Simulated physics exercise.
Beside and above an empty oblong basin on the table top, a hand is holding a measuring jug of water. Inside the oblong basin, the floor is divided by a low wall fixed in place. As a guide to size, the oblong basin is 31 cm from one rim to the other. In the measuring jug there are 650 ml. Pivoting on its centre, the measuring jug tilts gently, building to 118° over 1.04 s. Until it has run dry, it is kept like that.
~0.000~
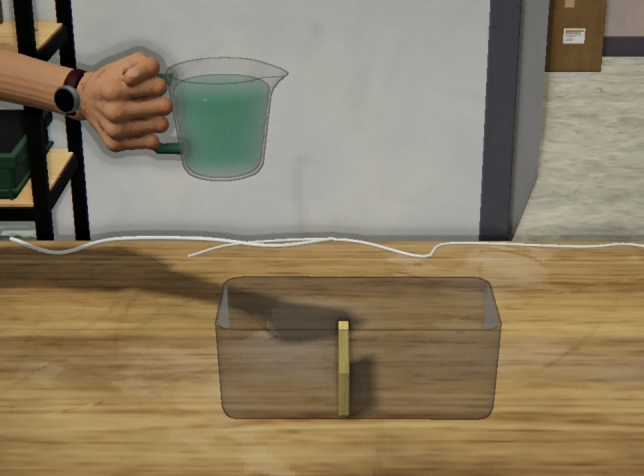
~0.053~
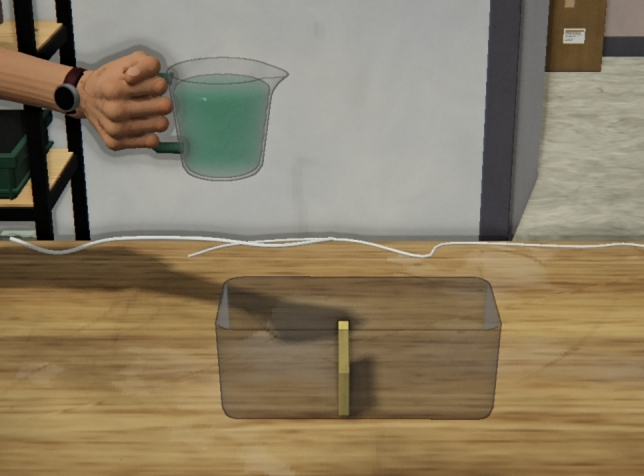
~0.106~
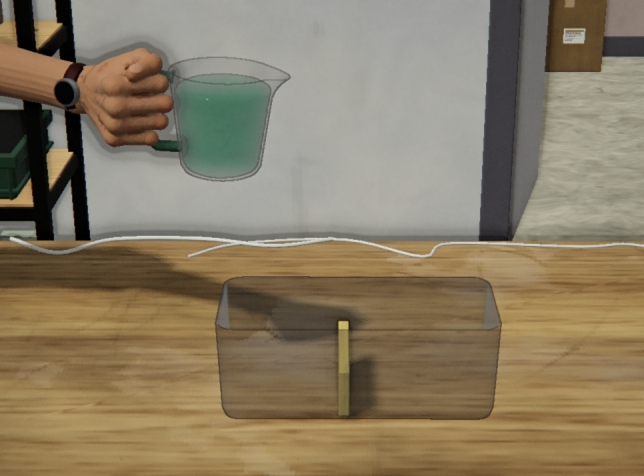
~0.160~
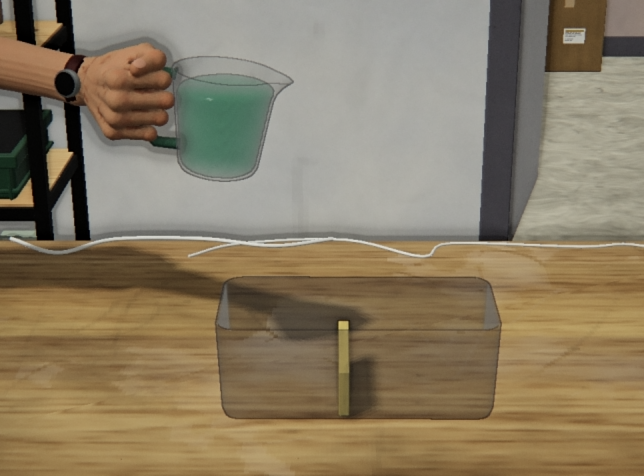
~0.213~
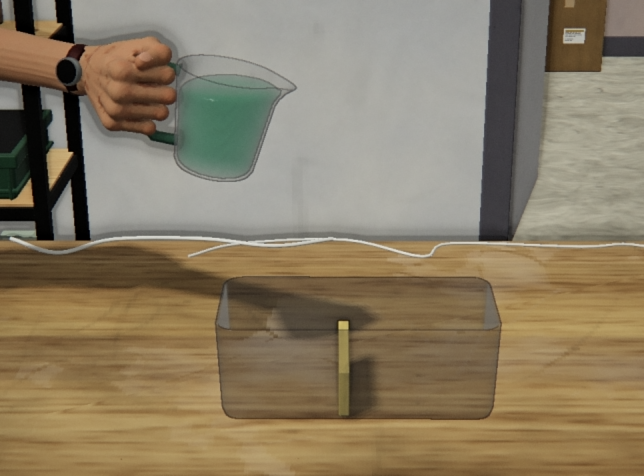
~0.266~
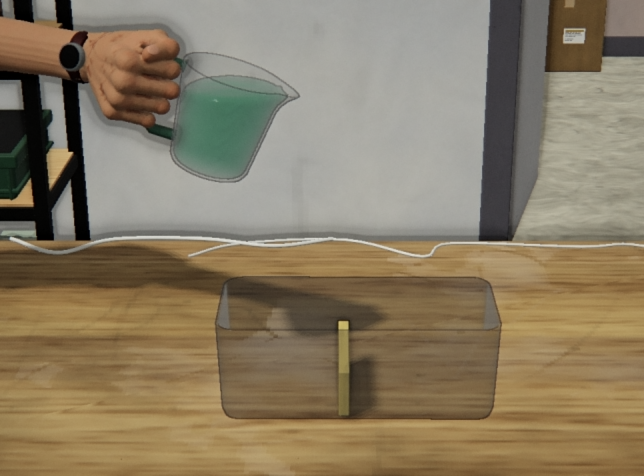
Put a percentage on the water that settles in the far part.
Roughly 66 per cent ends up there.
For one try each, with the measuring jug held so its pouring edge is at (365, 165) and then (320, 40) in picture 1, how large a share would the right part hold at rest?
95 in a hundred, followed by 90 in a hundred.
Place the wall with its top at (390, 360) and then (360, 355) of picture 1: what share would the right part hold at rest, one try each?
I'd say 5 percent on the first go, 50 percent on the next.
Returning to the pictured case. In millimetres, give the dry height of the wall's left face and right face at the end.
I'd say some 46 mm on the left and some 38 mm on the right.
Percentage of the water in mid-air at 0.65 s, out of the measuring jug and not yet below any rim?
About 32 per cent.
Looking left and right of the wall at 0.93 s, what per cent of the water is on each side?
Left roughly 12 per cent, right roughly 62.
Then, 0.65 s in, the tilt is 81° and 59 per cent is still to pour, 0 is left of the wall and 10 right of it.
Then, 0.93 s in, the tilt is 115° and 6 per cent is still to pour, 12 is left of the wall and 62 right of it.
Then, 1.22 s in, the tilt is 118° and 0 per cent is still to pour, 31 is left of the wall and 66 right of it.
Then, 1.54 s in, the tilt is 118° and 0 per cent is still to pour, 31 is left of the wall and 66 right of it.
Finally, 31 per cent lies left of the wall, 66 right of it and 2 outside.
